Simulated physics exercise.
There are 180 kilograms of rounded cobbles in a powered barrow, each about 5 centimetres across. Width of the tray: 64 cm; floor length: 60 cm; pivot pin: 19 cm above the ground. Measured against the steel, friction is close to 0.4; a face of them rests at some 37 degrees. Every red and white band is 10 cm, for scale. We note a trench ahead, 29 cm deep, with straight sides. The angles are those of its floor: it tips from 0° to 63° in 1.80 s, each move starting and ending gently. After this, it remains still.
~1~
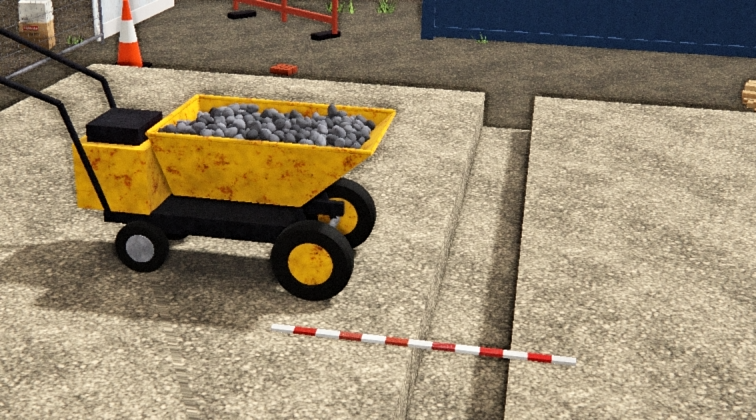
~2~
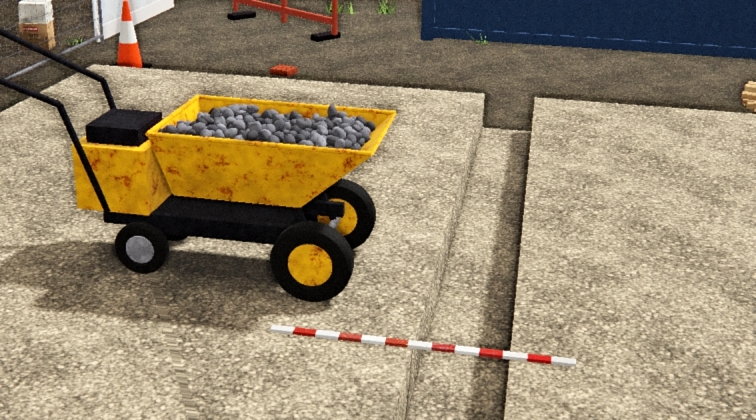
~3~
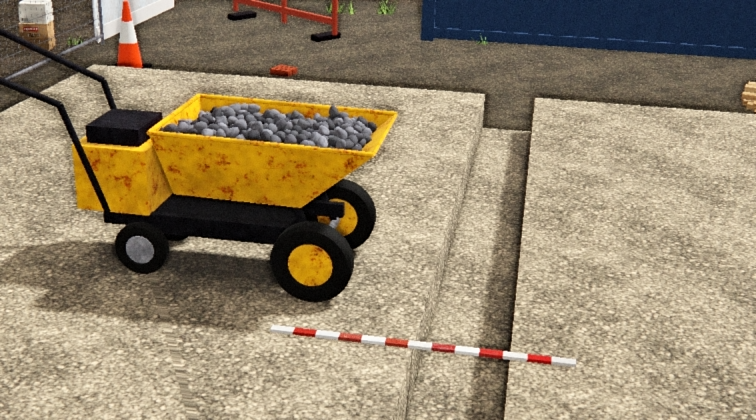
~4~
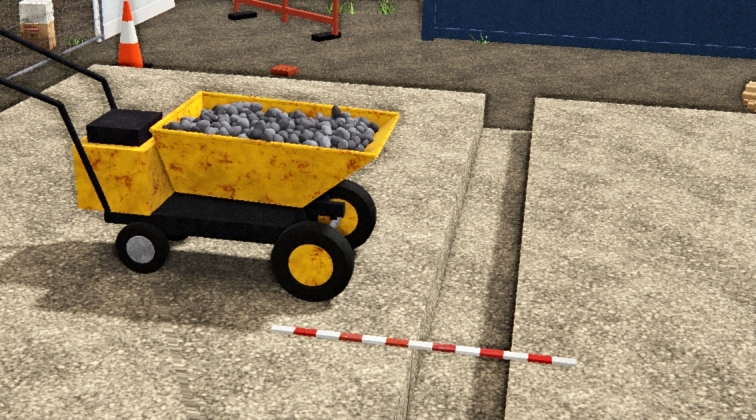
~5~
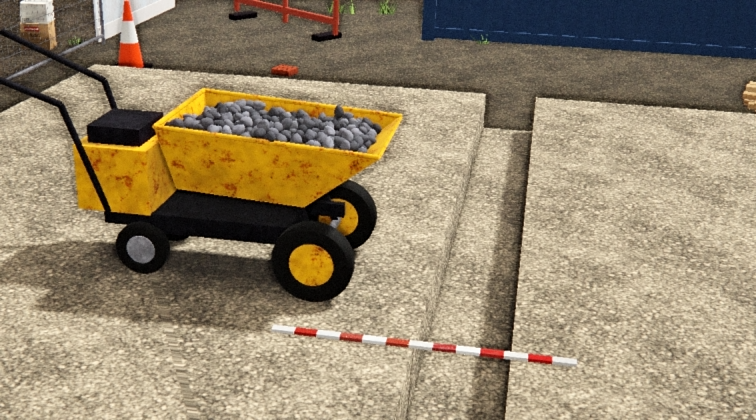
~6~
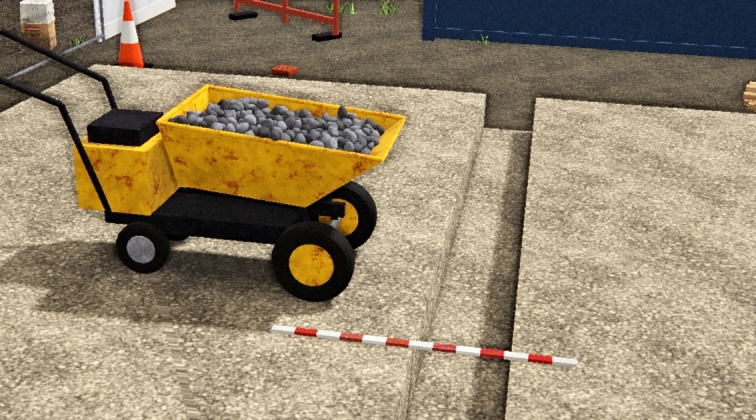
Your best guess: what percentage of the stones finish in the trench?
My guess is about 83 per cent.
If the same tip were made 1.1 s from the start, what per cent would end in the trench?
I'd put it at some 80 in a hundred.
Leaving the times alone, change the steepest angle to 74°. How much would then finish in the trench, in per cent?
Near 90 per cent then.
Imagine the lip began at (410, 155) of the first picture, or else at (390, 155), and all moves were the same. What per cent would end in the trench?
First place roughly 50%, second roughly 70%.
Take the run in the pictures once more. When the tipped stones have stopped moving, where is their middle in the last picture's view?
Roughly (487, 323), I'd say.
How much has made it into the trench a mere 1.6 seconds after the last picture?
About 40 per cent by then.
Then, 1.0 s after the last picture the floor is at 53°, 99 % in the tray, 1 % short of the trench; the foremost stones are at (459, 232).
Then, 1.6 s after the last picture the floor is at 63°, 51 % in the tray, 41 % in the trench, 8 % past the trench; the foremost stones are at (571, 296).
Then, 2.0 s after the last picture the floor is at 63°, 21 % in the tray, 64 % in the trench, 16 % past the trench; the foremost stones are at (646, 305).
Then, 3.9 s after the last picture the floor is at 63°, 0 % in the tray, 83 % in the trench, 17 % past the trench; the foremost stones are at (692, 301).
